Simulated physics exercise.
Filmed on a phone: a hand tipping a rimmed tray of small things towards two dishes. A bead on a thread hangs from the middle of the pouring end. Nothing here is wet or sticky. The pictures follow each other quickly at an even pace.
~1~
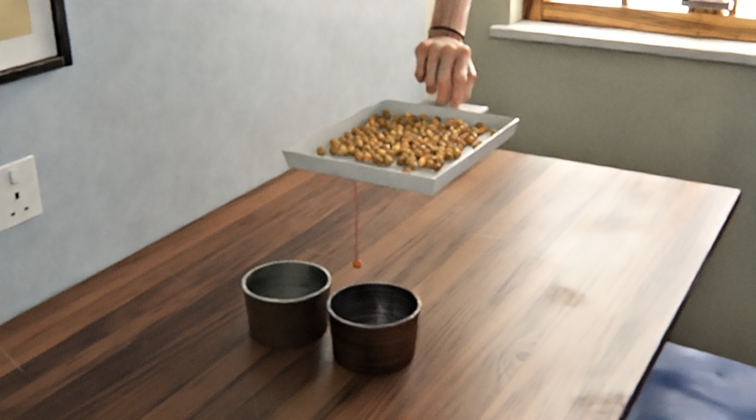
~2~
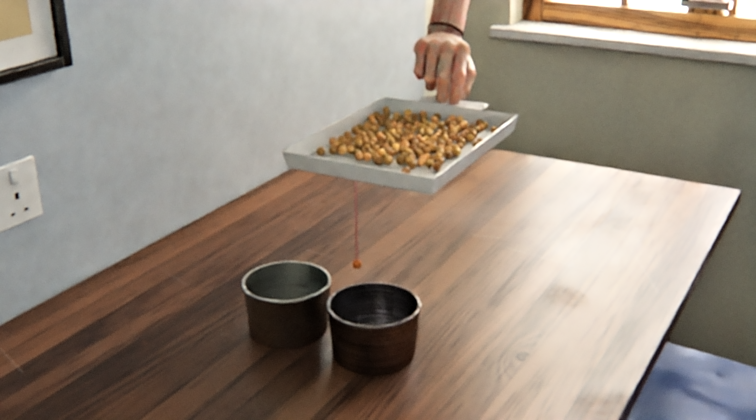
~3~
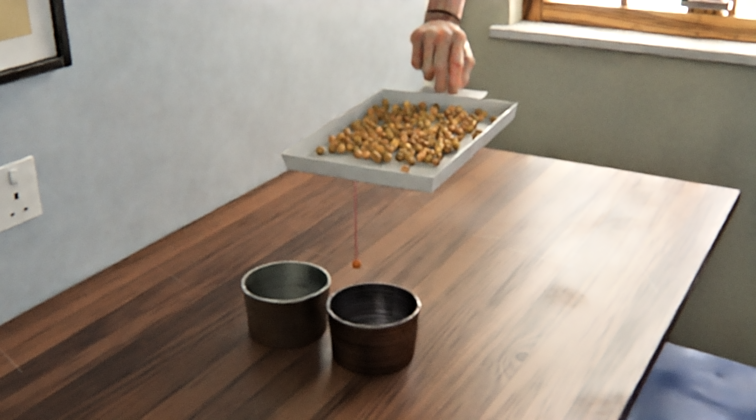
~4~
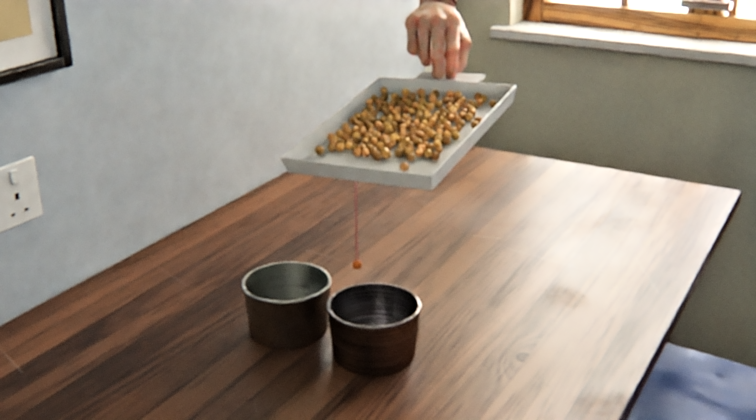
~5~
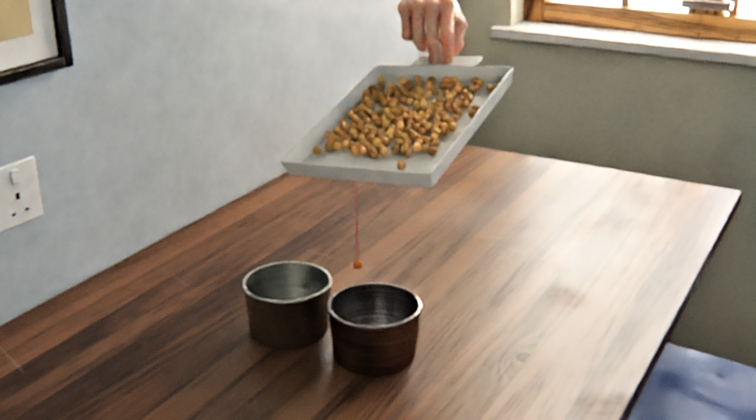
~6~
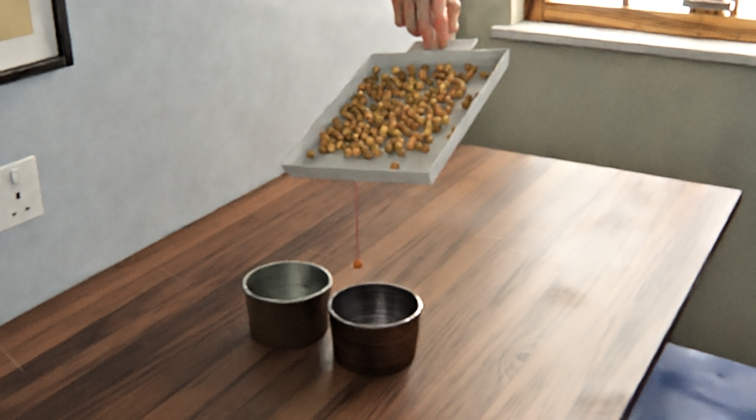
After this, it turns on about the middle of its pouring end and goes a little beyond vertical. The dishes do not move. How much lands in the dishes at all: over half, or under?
Together they catch the larger part.
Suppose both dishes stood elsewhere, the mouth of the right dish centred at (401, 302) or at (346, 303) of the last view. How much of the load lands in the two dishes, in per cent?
About 50 and 60 per cent.
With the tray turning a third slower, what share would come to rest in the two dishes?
Roughly 80 in a hundred.
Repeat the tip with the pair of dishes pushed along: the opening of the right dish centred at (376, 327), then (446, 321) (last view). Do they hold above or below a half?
One: Below a half. Two: Below a half.
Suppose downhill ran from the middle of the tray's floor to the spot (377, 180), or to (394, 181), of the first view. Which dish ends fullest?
The first try: The right dish. The second: The right-hand dish.
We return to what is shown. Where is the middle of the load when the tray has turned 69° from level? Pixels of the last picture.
Close to (311, 173).
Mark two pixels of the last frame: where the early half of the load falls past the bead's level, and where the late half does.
Early half (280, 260), late half (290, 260).
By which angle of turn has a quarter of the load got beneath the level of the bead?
Near 75 degrees.
Soon, tray tipped steeply; about two thirds on the tray; a small part in the left dish; a stray few outside both; a small part in the air.
A while on, tray tipped past a quarter turn; a stray few on the tray; about two thirds in the left dish; about a quarter outside both; a small part in the air.
Towards the end, tray tipped past a quarter turn; a stray few in the right dish; about two thirds in the left dish; about a quarter outside both.
Finally, tray tipped past a quarter turn; a stray few in the right dish; about two thirds in the left dish; about a quarter outside both.
